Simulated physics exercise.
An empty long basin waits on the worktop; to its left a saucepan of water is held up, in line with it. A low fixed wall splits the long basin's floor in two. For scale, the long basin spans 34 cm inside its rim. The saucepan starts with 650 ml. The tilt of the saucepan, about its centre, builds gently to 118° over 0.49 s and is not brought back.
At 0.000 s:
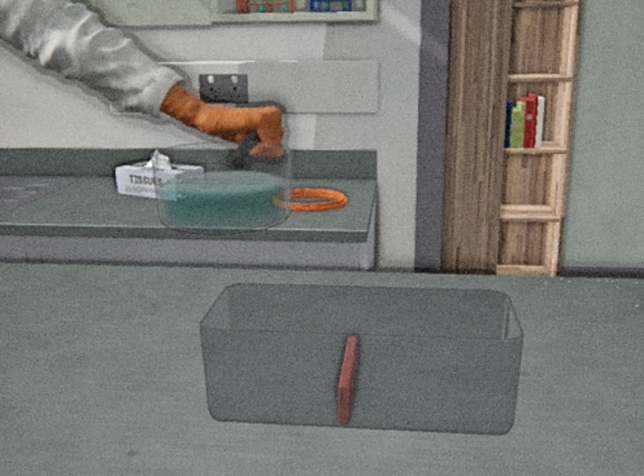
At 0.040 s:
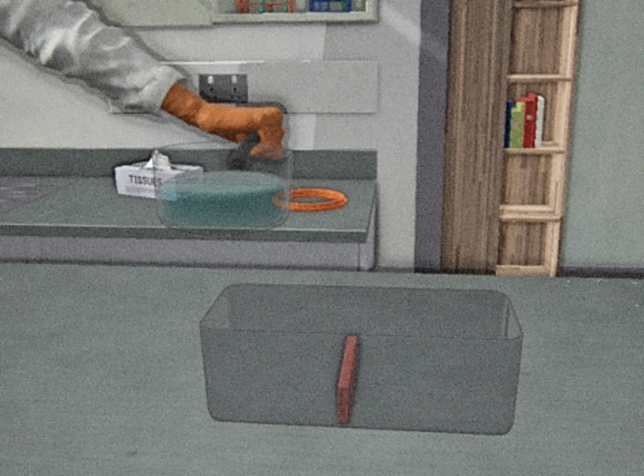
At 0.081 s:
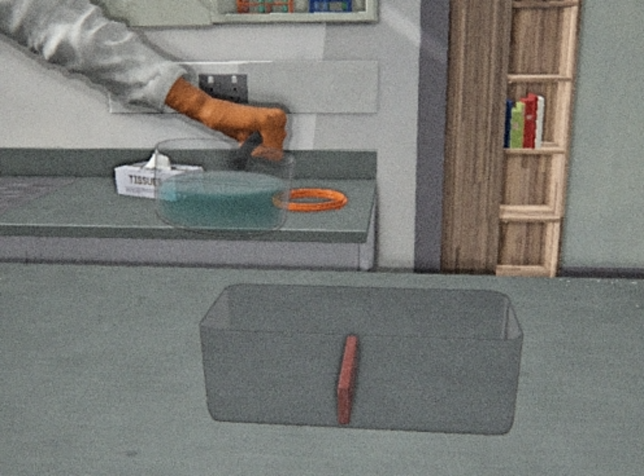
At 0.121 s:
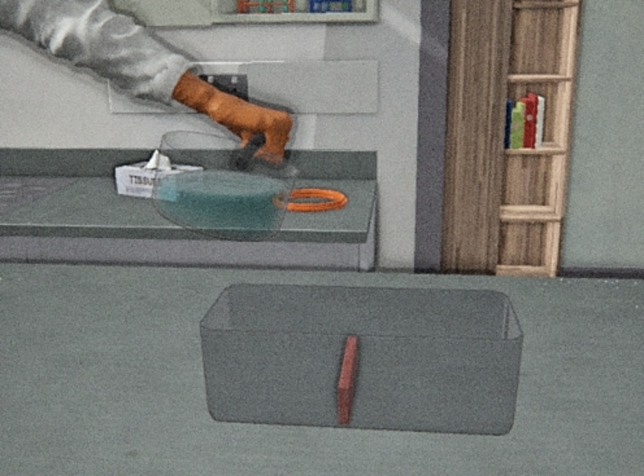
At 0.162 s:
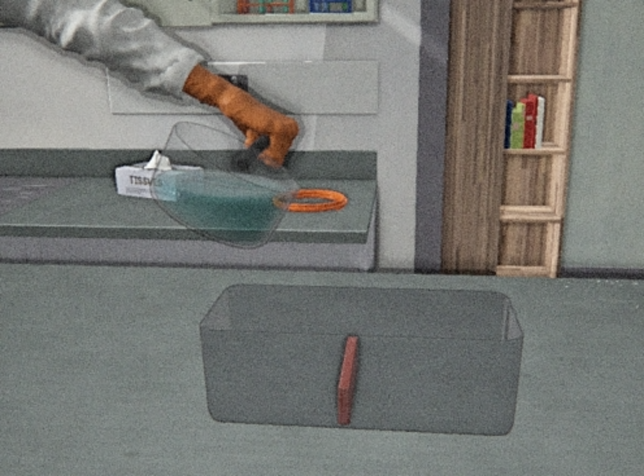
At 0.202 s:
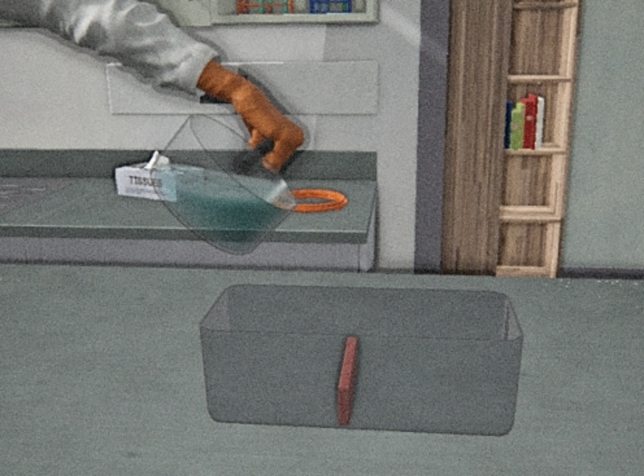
Saucepan of blue-green water tilting steadily to the right in a gloved hand, behind an empty clear long basin with a red divider.
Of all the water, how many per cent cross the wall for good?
About 12 per cent.
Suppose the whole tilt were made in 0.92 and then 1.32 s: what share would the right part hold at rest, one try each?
First 20, then 30 per cent.
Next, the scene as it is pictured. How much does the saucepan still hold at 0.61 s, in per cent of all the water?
Near 1 in a hundred.
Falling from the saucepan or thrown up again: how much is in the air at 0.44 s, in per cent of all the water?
Near 44 in a hundred.
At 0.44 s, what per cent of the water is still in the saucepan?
About 14 per cent.
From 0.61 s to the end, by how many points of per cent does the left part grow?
Near 0 in a hundred.
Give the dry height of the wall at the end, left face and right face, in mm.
Left about 22 mm, right about 42 mm.
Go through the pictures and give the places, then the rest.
In the first frame, it leans 0°; its right rim is at (290, 154); the water meets the walls at (163, 181) and (289, 183); the long basin's rim runs from (214, 306) to (515, 315); the wall's top is at (349, 361).
In the second frame, it leans 2°; its right rim is at (291, 157); the water meets the walls at (163, 181) and (288, 183).
In the third frame, it leans 8°; its right rim is at (293, 164); the water meets the walls at (163, 180) and (289, 185).
In the fourth frame, it leans 17°; its right rim is at (296, 176); the water meets the walls at (162, 177) and (290, 188).
In the fifth frame, it leans 29°; its right rim is at (297, 192); the water meets the walls at (160, 173) and (293, 191).
In the sixth frame, it leans 43°; its right rim is at (294, 209); the water meets the walls at (160, 164) and (289, 195); 1 per cent is over the edge.
Then, 0.44 s in, the tilt is 115° and 13 per cent is still to pour, 42 is left of the wall and 0 right of it.
Then, 0.61 s in, the tilt is 118° and 1 per cent is still to pour, 76 is left of the wall and 2 right of it.
Then, 0.79 s in, the tilt is 118° and 1 per cent is still to pour, 75 is left of the wall and 10 right of it.
Then, 0.99 s in, the tilt is 118° and 0 per cent is still to pour, 76 is left of the wall and 12 right of it.
Finally, 76 per cent lies left of the wall, 12 right of it and 12 outside.
